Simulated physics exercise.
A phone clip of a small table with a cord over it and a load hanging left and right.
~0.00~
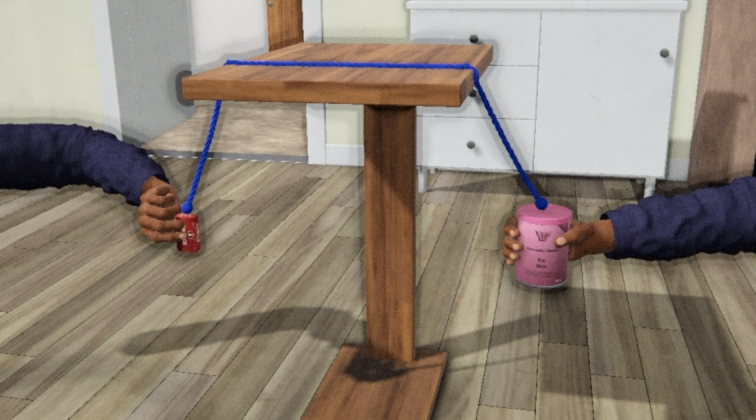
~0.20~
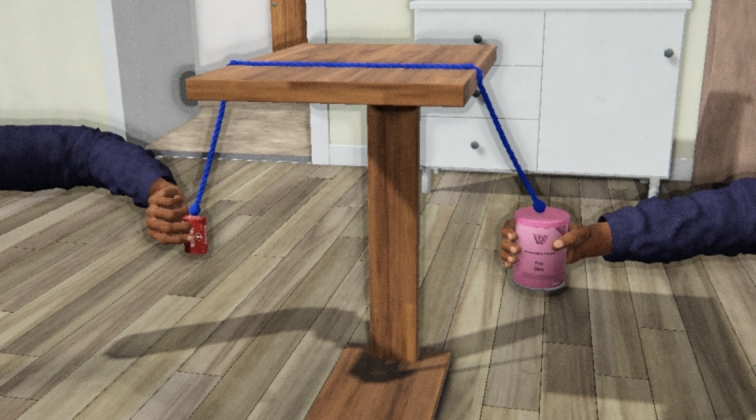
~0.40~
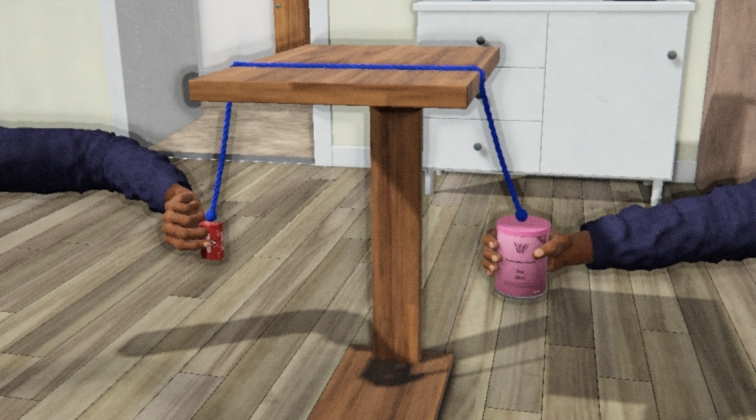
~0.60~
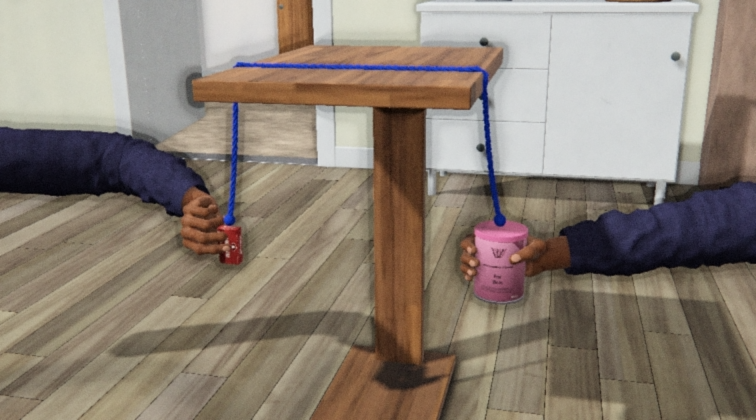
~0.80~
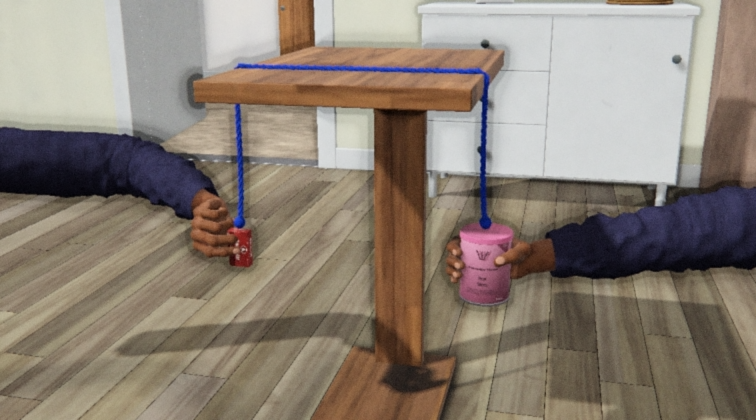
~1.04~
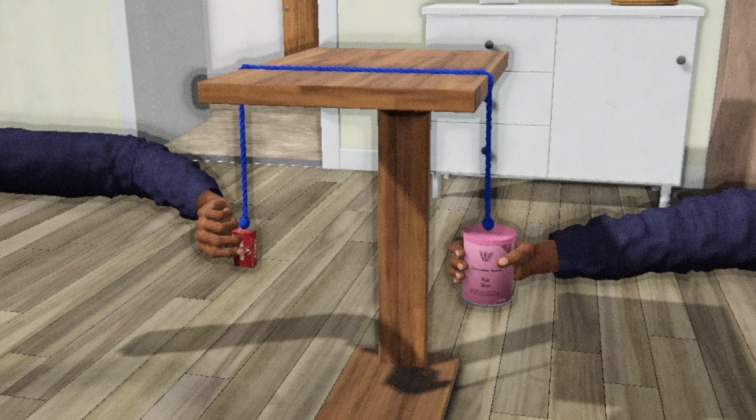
Two hands in dark blue sleeves move a small red box on the left and a larger pink tin on the right inward beneath a wooden pedestal table. A blue cord over the tabletop joins them, in a room with plank flooring and a white cabinet, seen from slightly above. The slanting cord ends swing to vertical, the hands still holding both objects, while the view shifts slightly.
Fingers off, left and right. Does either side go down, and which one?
The cord slides rightwards.
By 1.56 s, left matchbox pulled up onto the top; right tin down on the floor.
By 1.88 s, left matchbox down on the floor; right tin down on the floor.
When it is over, left matchbox down on the floor; right tin down on the floor. The cord runs down on the right.
